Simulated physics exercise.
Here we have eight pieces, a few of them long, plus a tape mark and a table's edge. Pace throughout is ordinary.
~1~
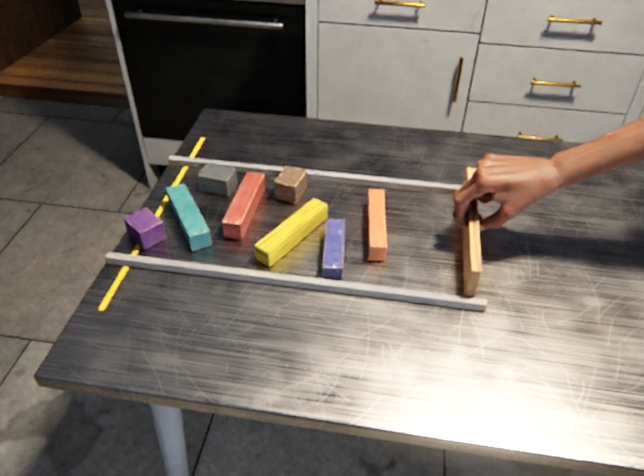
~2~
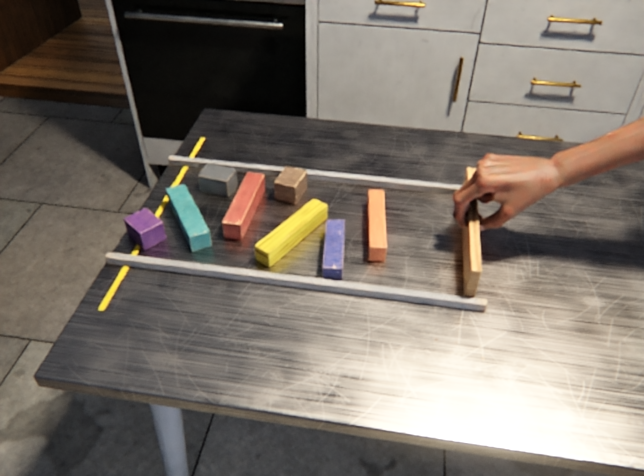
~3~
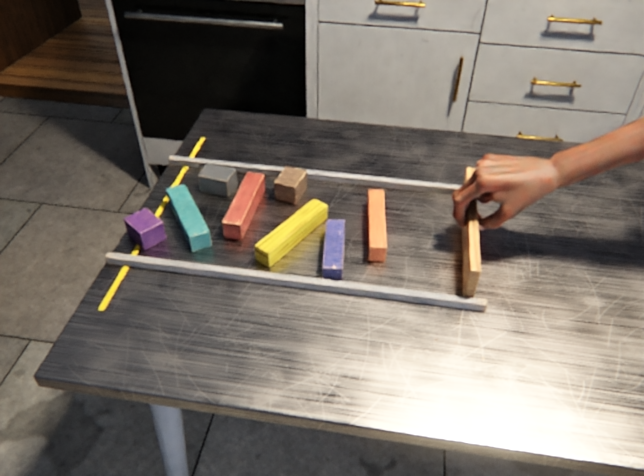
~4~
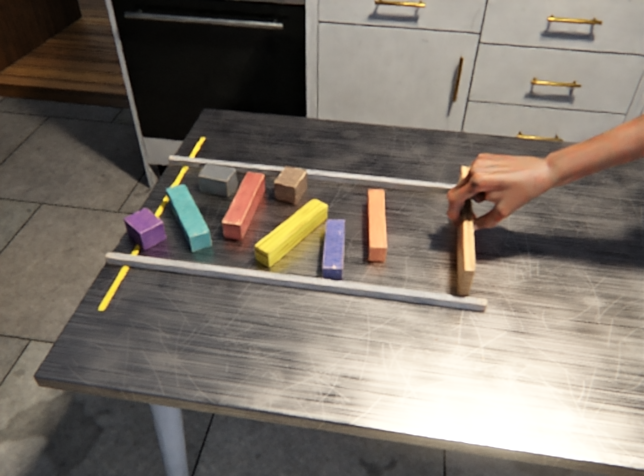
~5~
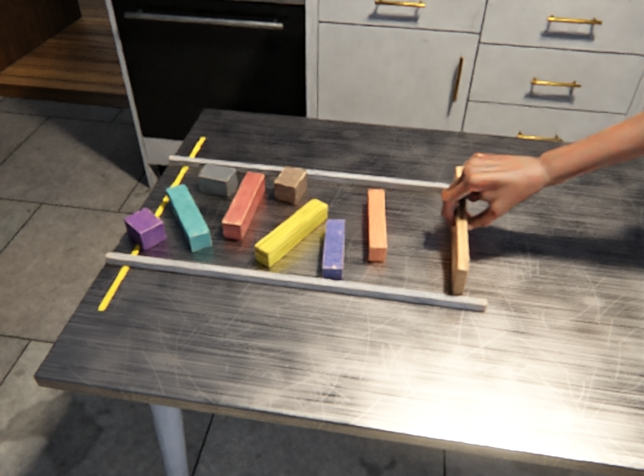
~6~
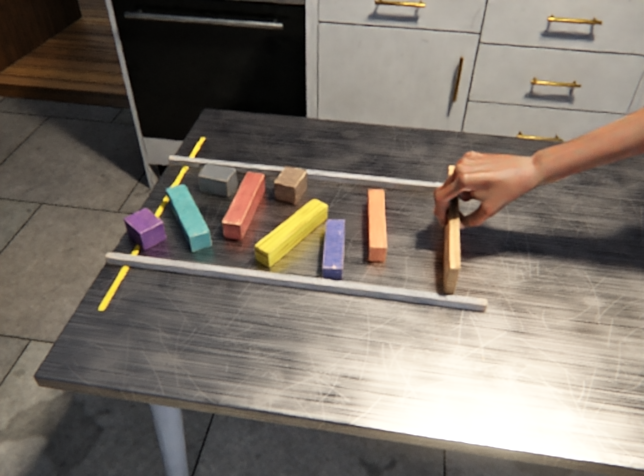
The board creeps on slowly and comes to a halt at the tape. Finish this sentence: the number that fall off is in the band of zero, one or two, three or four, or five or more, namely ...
Namely five or more.
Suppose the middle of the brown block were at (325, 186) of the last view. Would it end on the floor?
From that start it hangs on.
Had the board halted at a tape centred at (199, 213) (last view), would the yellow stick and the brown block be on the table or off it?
Outcome: Yellow stick is still present, brown block is still present.
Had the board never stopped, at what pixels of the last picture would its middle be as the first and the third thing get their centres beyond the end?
About (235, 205) and about (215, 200).
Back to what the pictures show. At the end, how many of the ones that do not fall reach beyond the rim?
Counting them gives 1.
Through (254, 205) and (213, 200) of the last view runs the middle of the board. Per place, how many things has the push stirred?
By then 8, and later 8.
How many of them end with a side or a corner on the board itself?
2 touch it.
A little later, none off yet; purple block at rest near (145, 229); turquoise bar at rest near (188, 216); grey block at rest near (218, 180).
When it is over, the number that fall off is five or more; down, blue bar, yellow stick, red bar, grey block, turquoise bar and purple block.
